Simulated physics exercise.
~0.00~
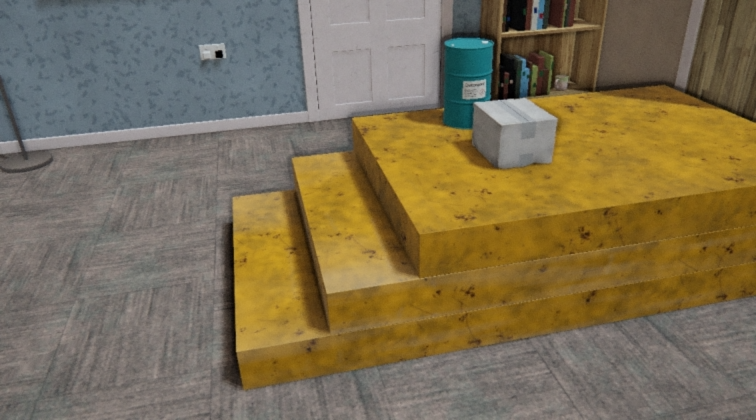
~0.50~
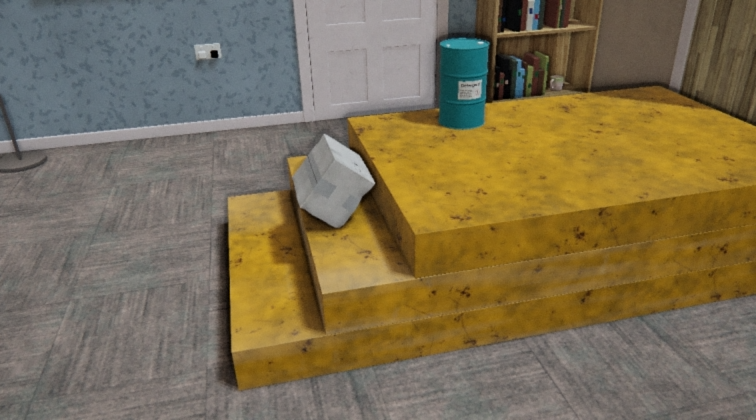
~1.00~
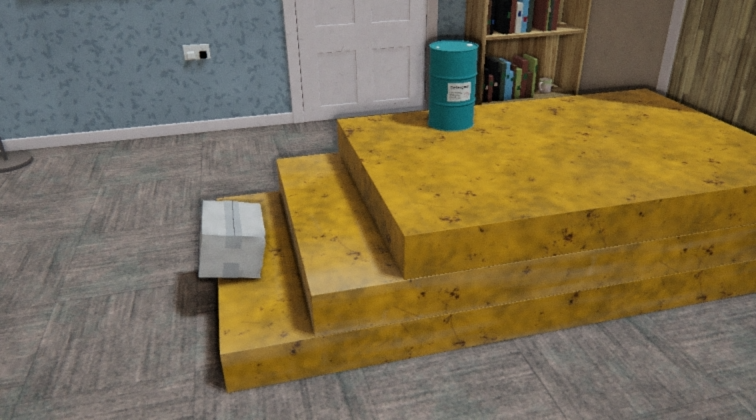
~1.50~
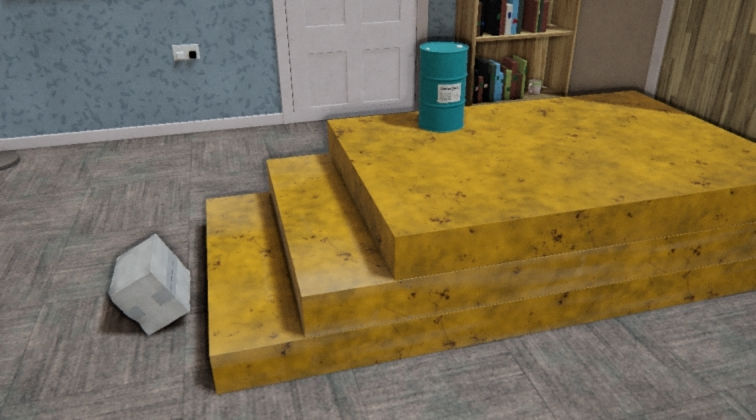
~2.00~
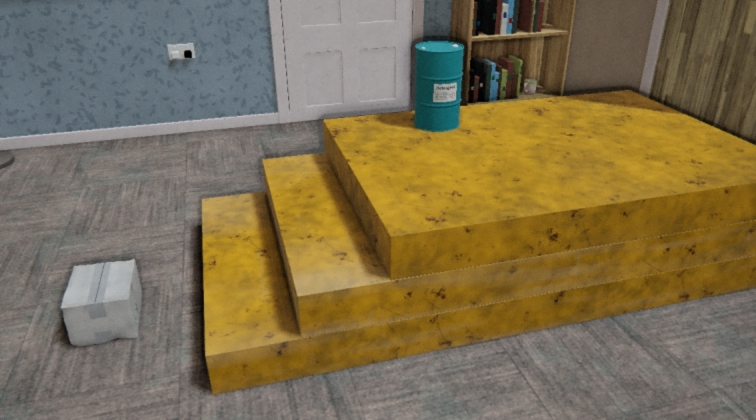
On a yellow stepped platform in a blue-walled room, a white box beside a turquoise canister slid left, tipped over the edge and tumbled down the steps onto the grey floor, where it ended up upright while the canister stayed on top.
